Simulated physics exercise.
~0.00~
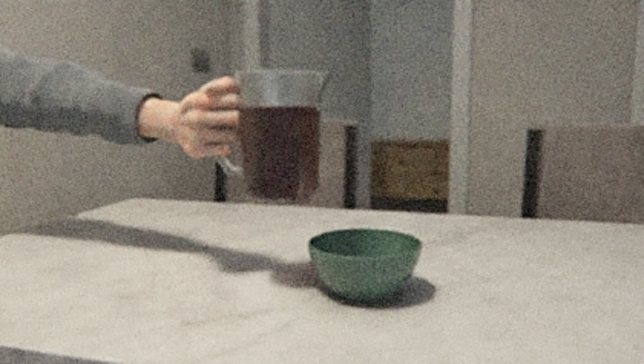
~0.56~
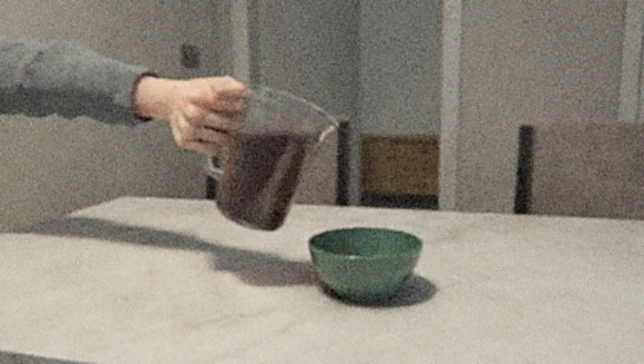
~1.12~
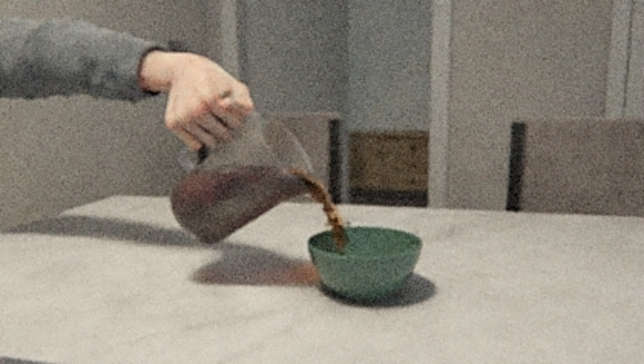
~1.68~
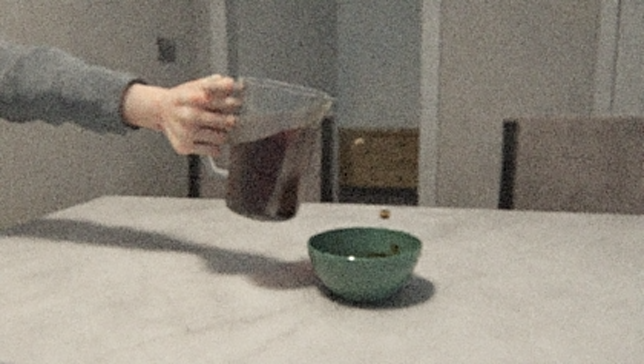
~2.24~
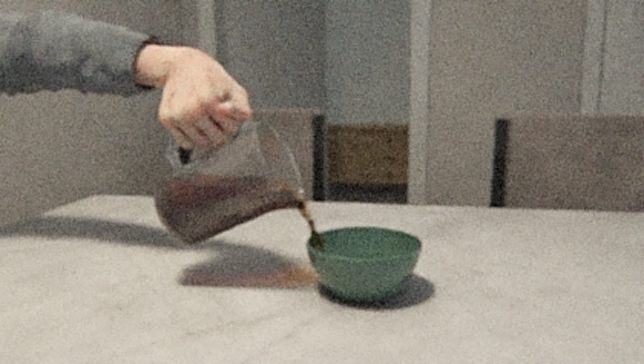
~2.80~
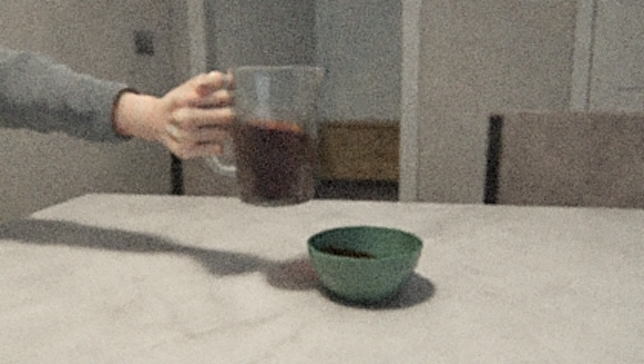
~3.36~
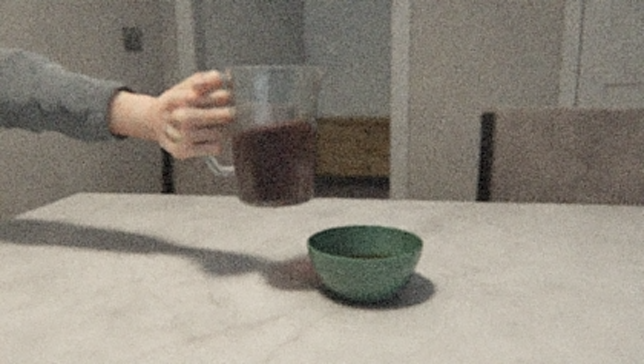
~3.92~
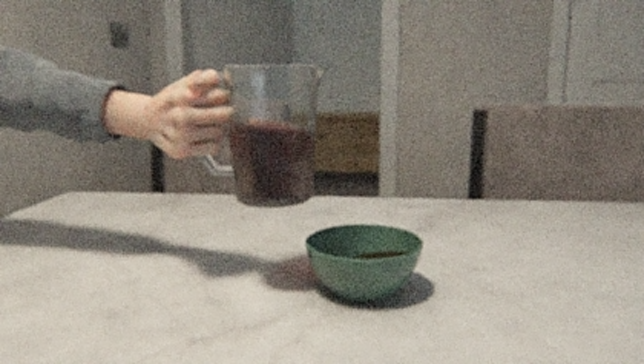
On a pale tabletop, a hand pours tea from a jug into a green bowl twice, then holds the jug upright.
